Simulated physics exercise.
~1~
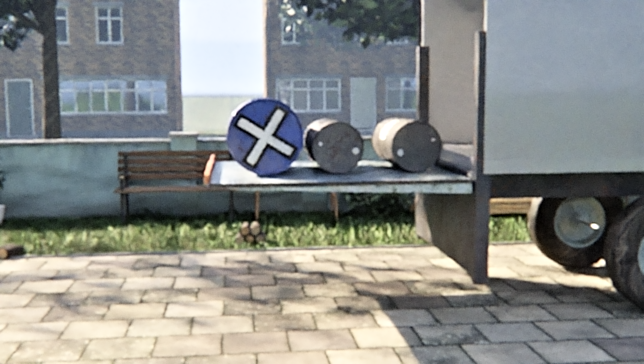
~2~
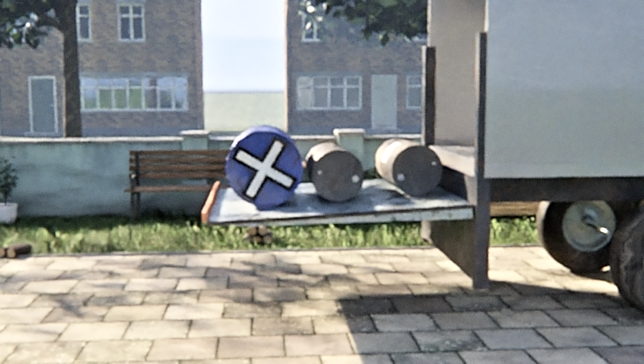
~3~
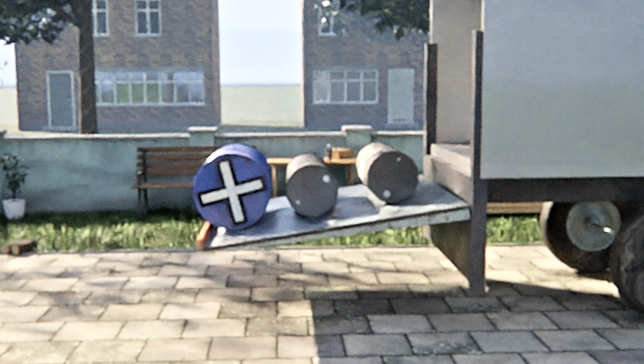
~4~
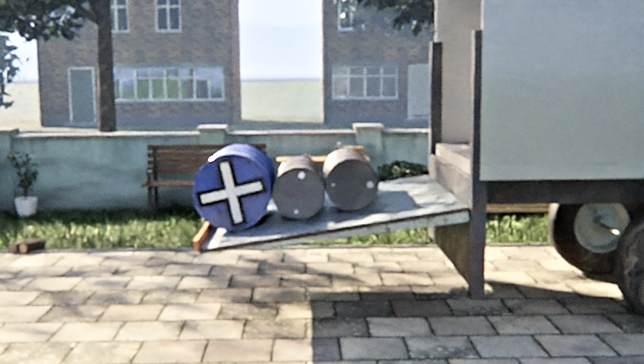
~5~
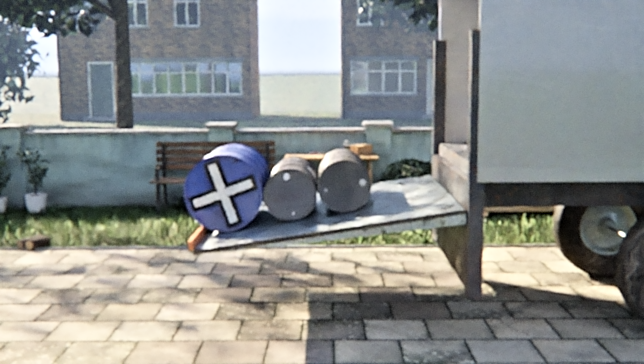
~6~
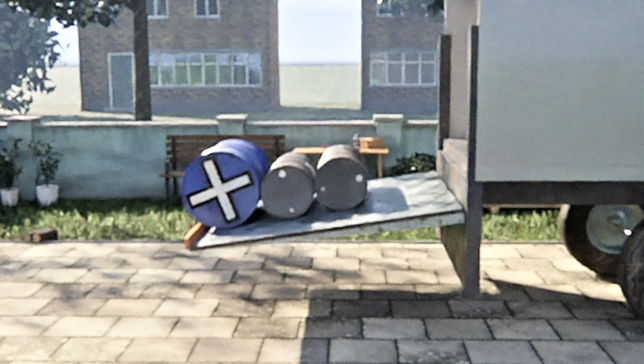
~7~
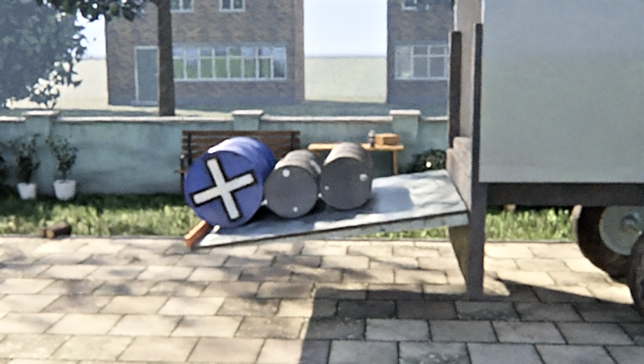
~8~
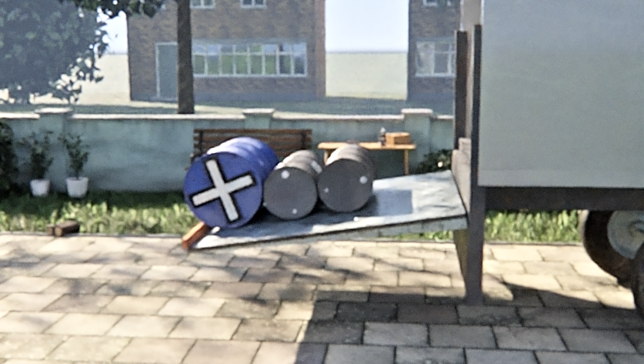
A lift platform lowers and tips, and three drums roll left, stopping at its edge.
